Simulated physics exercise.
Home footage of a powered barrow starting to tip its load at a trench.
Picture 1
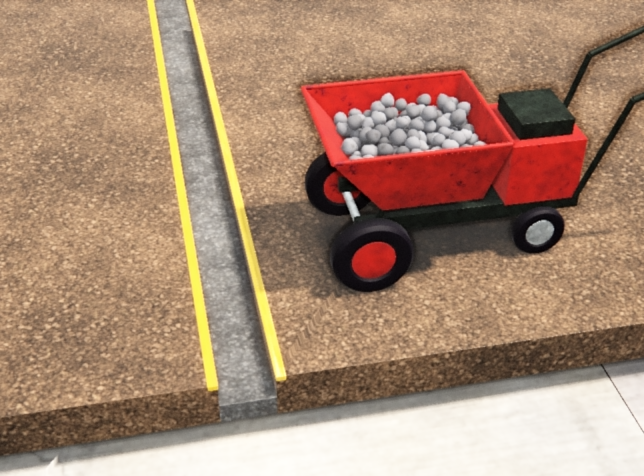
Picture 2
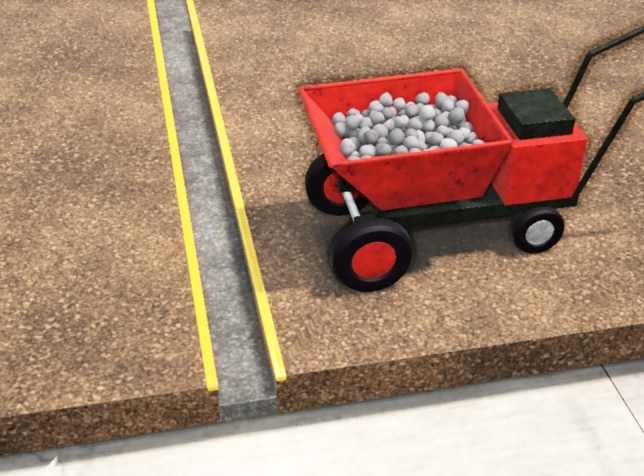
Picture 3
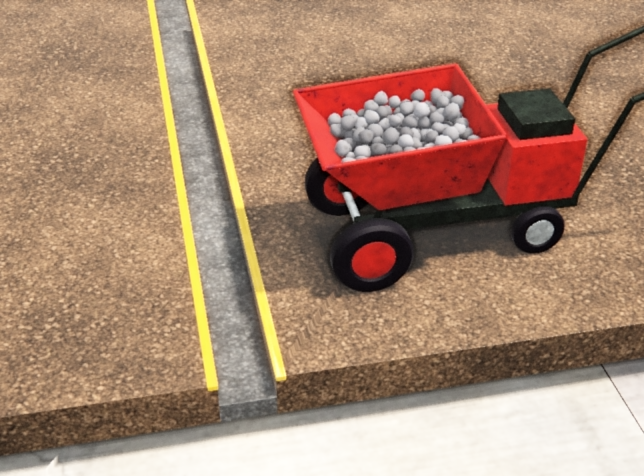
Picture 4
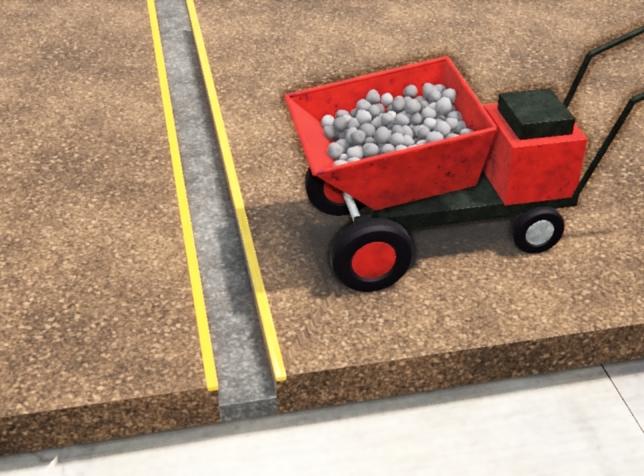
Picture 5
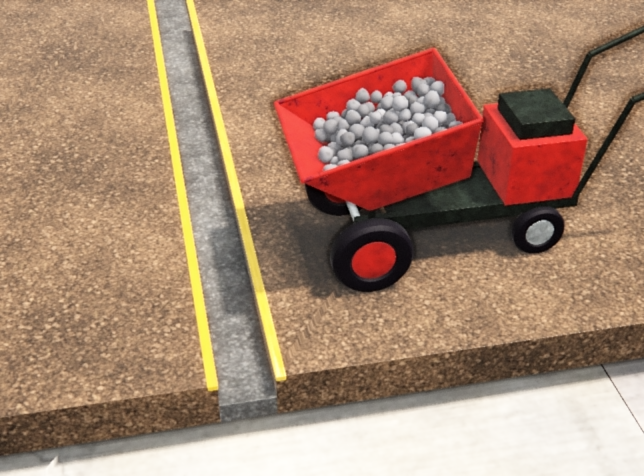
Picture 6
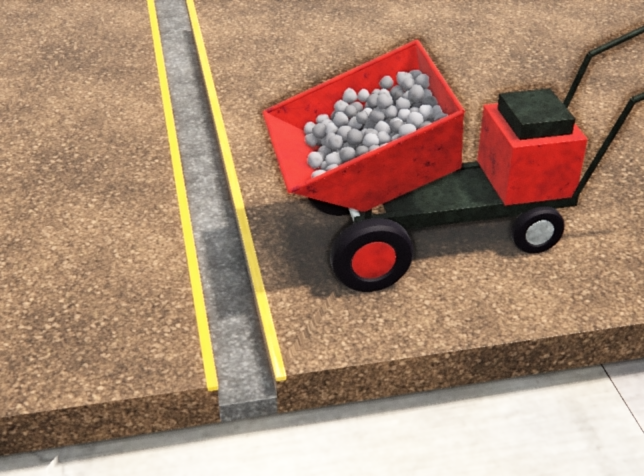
Red skip of a small powered barrow tilting forward to the left, its grey cobbles shifting slightly, beside a narrow yellow-edged trench.
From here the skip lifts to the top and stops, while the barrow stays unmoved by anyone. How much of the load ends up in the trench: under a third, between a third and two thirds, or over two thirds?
Reaches a third, stays within two thirds.
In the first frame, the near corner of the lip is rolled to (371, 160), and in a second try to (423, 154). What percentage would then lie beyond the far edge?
Some 10 % then some 0 %.
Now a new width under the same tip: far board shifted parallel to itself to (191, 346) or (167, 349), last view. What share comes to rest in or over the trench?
The first case gives close to 70 per cent and the second close to 90 per cent.
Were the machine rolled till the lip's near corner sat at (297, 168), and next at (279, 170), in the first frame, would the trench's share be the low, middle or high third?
Under a third; below one third.
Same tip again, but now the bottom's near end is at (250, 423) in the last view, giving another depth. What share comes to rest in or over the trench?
About 80 per cent.
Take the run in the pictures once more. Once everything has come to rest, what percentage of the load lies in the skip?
It ends up near 25 per cent.
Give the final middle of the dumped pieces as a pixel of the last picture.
At about (209, 265).
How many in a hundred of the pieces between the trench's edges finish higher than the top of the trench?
25 %, roughly.
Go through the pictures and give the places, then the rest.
In the first picture, lip of the skip at (334, 164), level; top of the load at (417, 125), round cobbles; first edge of the trench at (271, 334); far edge at (206, 344), the trench under half as wide as the skip, and about half as deep as wide.
In the second picture, lip of the skip at (331, 165), tipped barely; top of the load at (415, 124).
In the third picture, lip of the skip at (325, 168), tipped barely; top of the load at (423, 123).
In the fourth picture, lip of the skip at (315, 173), tipped a little; top of the load at (429, 114).
In the fifth picture, lip of the skip at (303, 181), tipped clearly; top of the load at (418, 109).
In the sixth picture, lip of the skip at (290, 191), tipped clearly; top of the load at (415, 116); first edge of the trench at (271, 334); far edge at (206, 344).
Soon, skip tipped steeply; all in the skip.
A while on, skip tipped right over; about two thirds in the skip; about a third in or heaped over the trench; a stray few beyond it; a stray few falling.
Towards the end, skip tipped right over; about a quarter in the skip; about half in or heaped over the trench; about a quarter beyond it.
Finally, skip tipped right over; about a quarter in the skip; about half in or heaped over the trench; about a quarter beyond it.
